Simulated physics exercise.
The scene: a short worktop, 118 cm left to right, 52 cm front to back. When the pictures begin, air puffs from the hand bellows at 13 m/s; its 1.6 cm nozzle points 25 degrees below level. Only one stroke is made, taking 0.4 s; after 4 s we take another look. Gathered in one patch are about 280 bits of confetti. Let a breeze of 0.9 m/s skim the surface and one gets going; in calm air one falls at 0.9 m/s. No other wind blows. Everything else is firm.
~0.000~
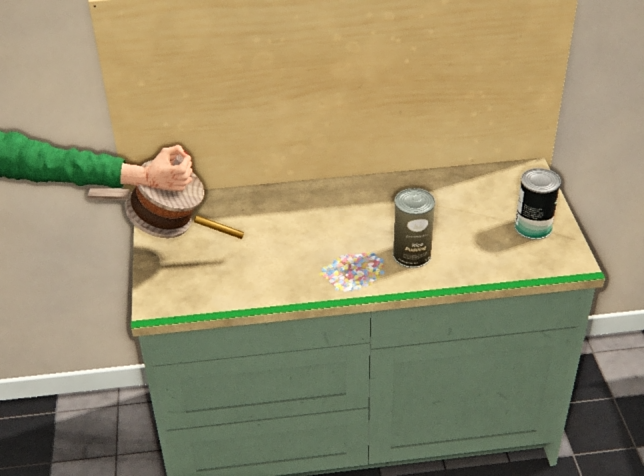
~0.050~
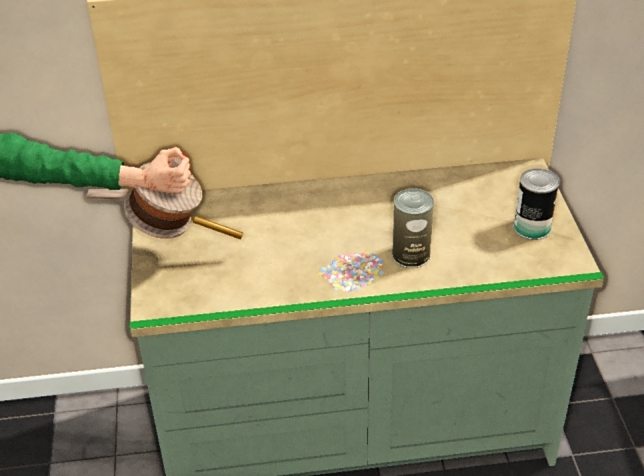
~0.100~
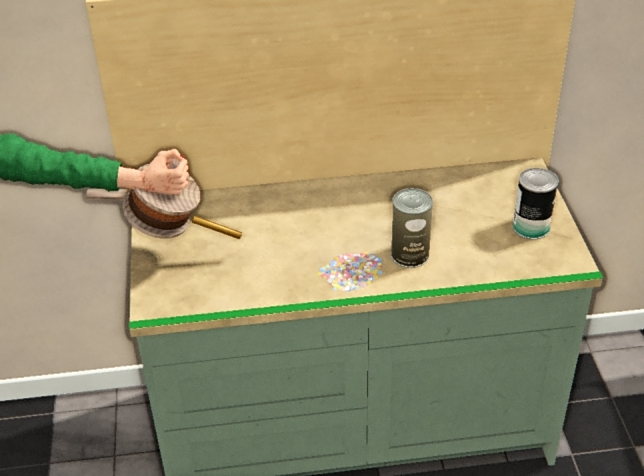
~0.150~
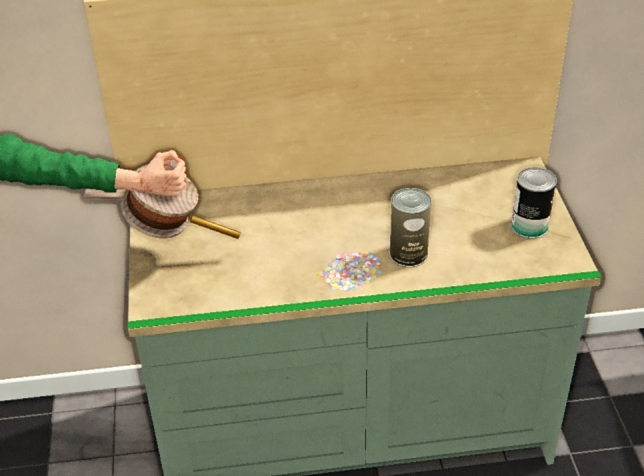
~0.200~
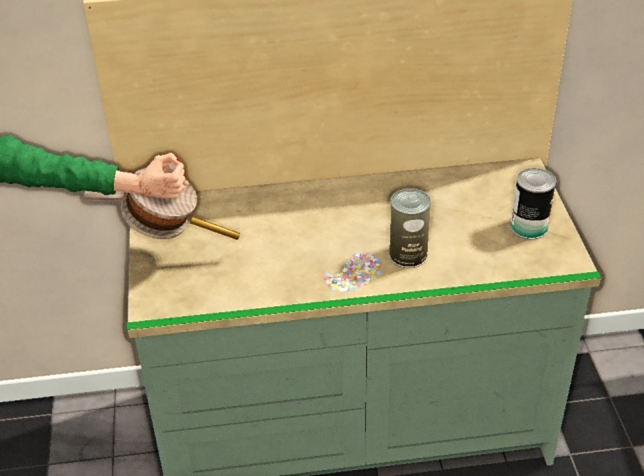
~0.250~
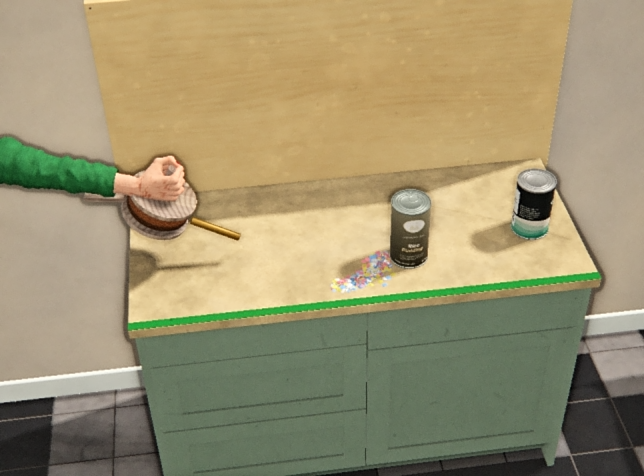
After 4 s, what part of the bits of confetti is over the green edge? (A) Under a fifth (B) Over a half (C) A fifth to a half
Over a half (B).
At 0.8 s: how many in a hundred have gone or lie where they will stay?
About 70 %.
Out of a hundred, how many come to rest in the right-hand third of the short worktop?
I'd estimate around 15 per cent.
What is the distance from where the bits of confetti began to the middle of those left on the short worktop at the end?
Close to 25 cm.
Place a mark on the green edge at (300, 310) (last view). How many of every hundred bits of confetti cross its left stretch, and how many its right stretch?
About 0 % left and 80 % right.
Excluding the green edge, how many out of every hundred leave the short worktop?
It comes out at some 0 %.
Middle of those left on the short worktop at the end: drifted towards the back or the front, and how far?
The middle ends up shifted toward the near edge, about 5 cm.
After 0.8 s the count stands so, 75 % are over the green edge; the middle of those left on the top is near (445, 275).
After 1.3 s the count stands so, 75 % are over the green edge; the middle of those left on the top is near (445, 275).
After 2.2 s the count stands so, 75 % are over the green edge; the middle of those left on the top is near (445, 275).
After 4.0 s, at the end, 75 % are over the green edge; the middle of those left on the top is near (445, 275).
